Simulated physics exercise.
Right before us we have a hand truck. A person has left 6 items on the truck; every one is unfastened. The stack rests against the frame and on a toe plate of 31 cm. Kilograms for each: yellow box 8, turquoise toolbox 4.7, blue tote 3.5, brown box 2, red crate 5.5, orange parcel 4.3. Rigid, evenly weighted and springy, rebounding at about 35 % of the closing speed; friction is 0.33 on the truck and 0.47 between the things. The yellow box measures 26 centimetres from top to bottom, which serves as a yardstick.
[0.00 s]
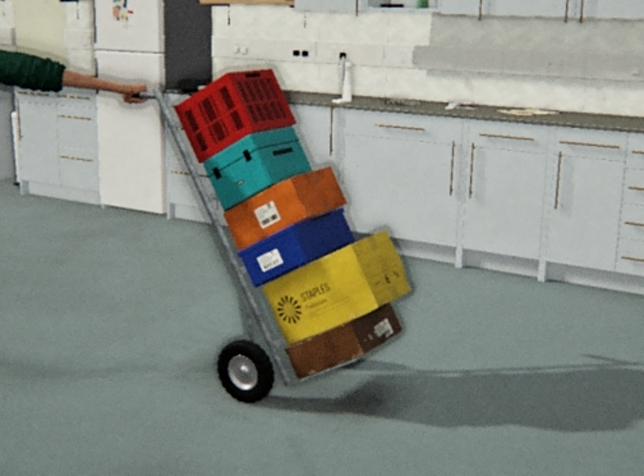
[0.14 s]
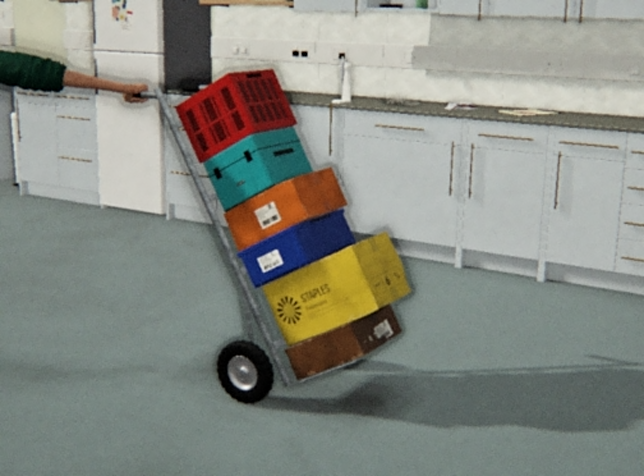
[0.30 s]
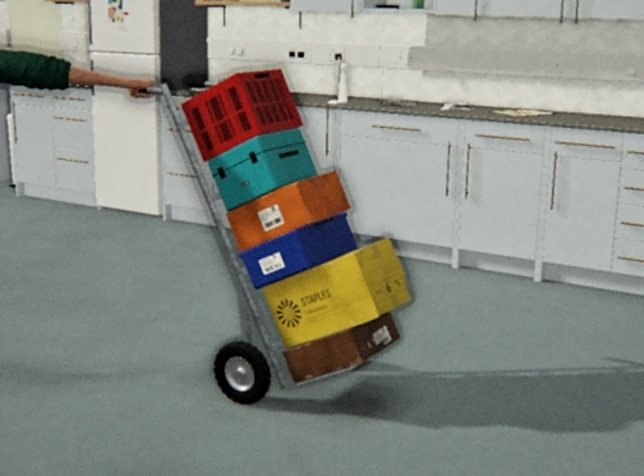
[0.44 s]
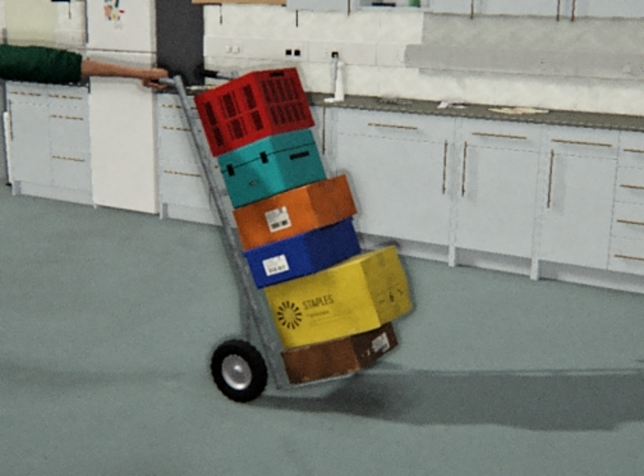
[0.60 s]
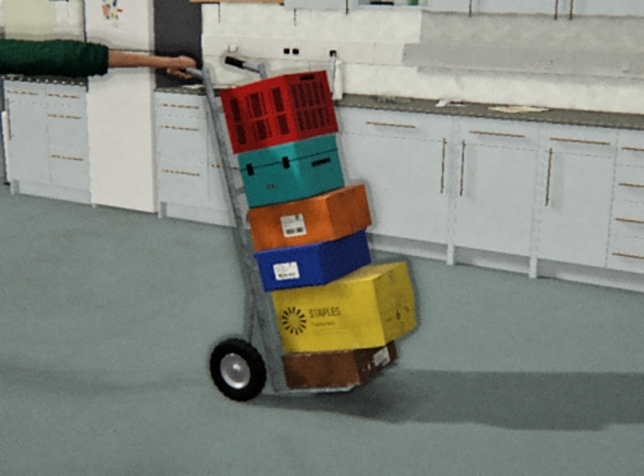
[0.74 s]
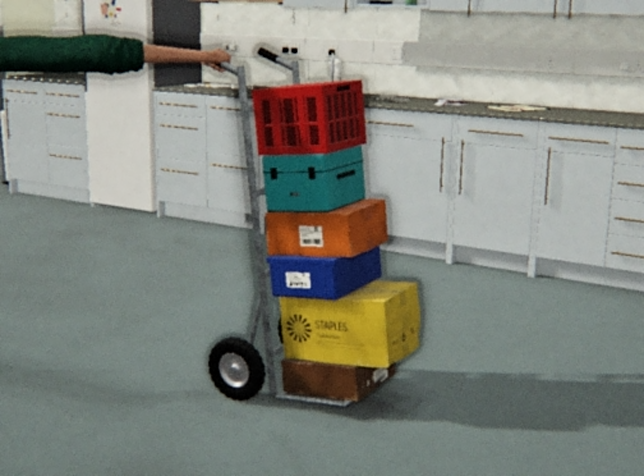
At first, an arm in a green sleeve reaches in from the left, holding a hand truck tilted back in a kitchen, stacked with six colourful boxes and crates. The truck stays leaning almost unchanged, then the hand moves rightward and the frame and its stack swing up to nearly upright.
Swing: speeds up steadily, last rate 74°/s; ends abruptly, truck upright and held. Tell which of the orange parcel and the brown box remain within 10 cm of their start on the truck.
The orange parcel does not, the brown box remains.
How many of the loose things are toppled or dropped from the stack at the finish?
Altogether, 5.
Around 1.24 s, truck upright; orange parcel tipped 16° against what carries it near (383, 241); brown box tipped 16° against what carries it near (343, 369); red crate tipped 16° against what carries it.
Around 1.74 s, truck upright; turquoise toolbox, red crate and orange parcel now dropped from the stack; brown box tipped 47° against what carries it near (361, 360); blue tote tipped 48° against what carries it.
Around 2.04 s, truck upright; blue tote now dropped from the stack; brown box tipped 37° against what carries it near (354, 361); yellow box tipped 57° against what carries it.
Around 2.34 s, truck upright; yellow box tipped 59° against what carries it.
Finally (3.8 s), dropped from the stack, turquoise toolbox, blue tote, red crate and orange parcel; on their side or leaning hard on the truck, yellow box; brown box still in place (within 10 cm). Final places as that camera would see them, brown box near (335, 375).
